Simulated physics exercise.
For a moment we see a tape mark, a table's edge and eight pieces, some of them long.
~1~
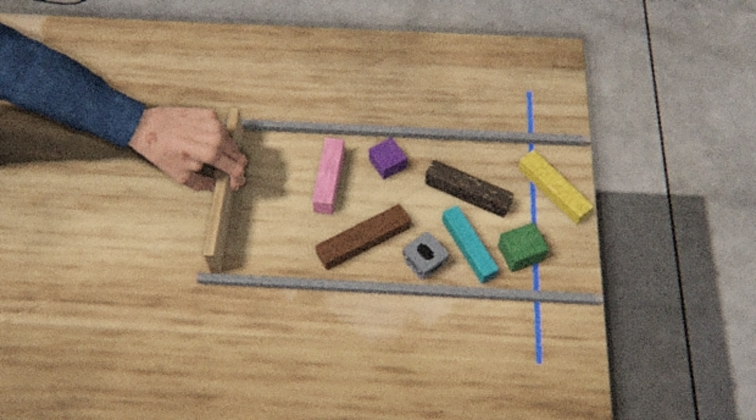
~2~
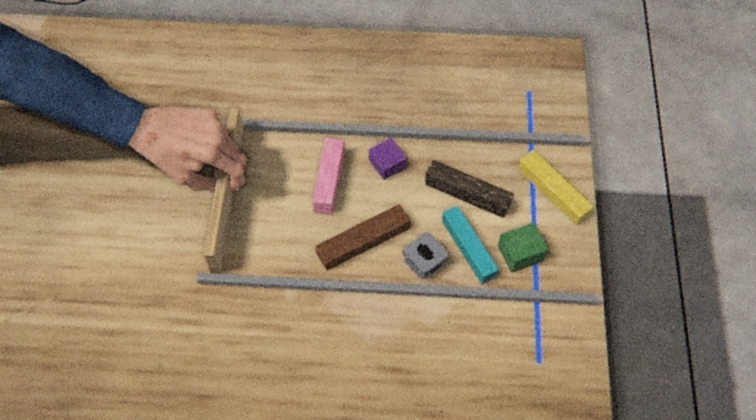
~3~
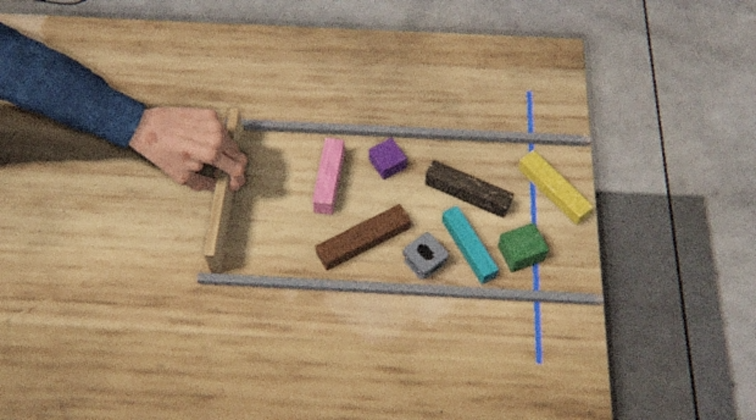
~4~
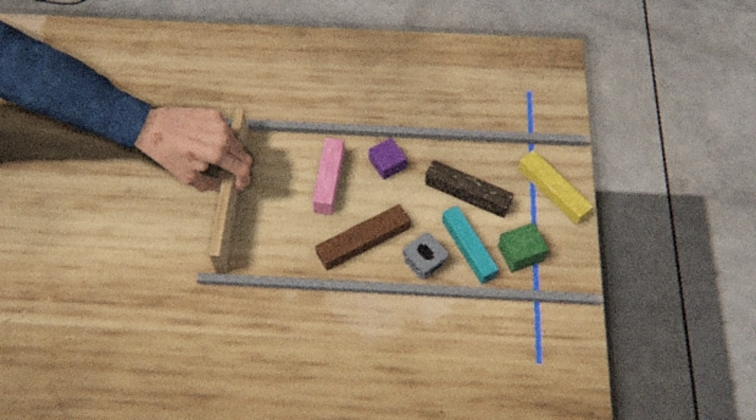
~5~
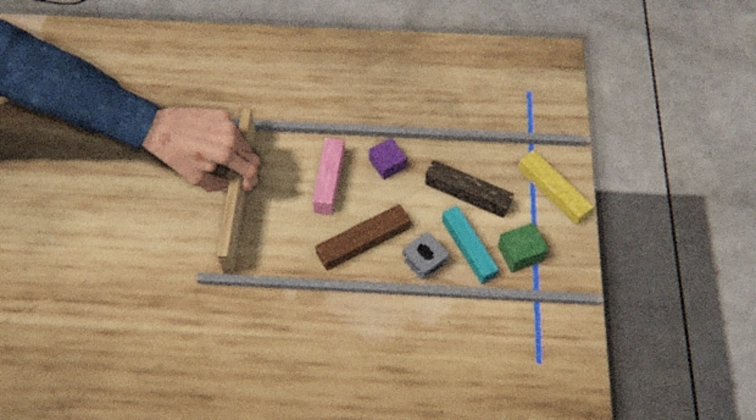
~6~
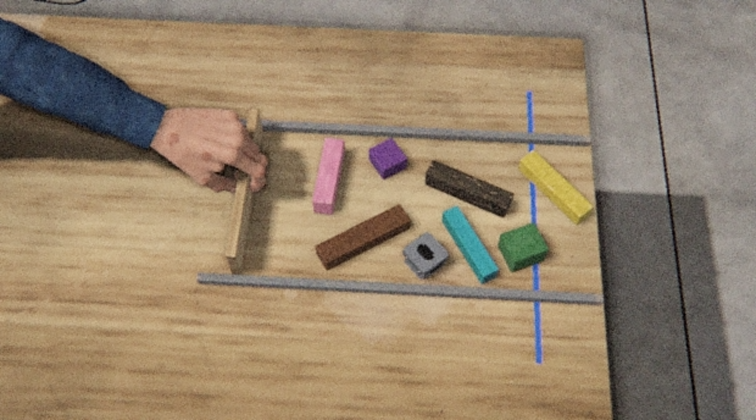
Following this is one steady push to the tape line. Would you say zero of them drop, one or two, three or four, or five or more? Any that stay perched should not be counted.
The pieces lost over the edge are three or else four.
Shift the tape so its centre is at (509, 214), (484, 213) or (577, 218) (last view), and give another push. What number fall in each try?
Result per try: 1; 0; 7.
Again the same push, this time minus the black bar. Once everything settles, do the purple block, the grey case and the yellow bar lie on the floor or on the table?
The purple block: Remains. The grey case: Remains. The yellow bar: Drops.
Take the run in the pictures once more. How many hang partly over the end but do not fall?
In total, 0 of them.
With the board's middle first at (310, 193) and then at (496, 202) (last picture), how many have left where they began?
The number moved is 0 and then 8.
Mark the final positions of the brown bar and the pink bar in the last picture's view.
Around (564, 231) and around (544, 186).
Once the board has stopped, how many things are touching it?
Count: 2.
Soon after, none off yet; yellow bar at rest near (555, 187); green block at rest near (523, 248); turquoise stick at rest near (469, 244).
In the end, the number that fall off is three or four; gone, black bar, turquoise stick, green block and yellow bar.
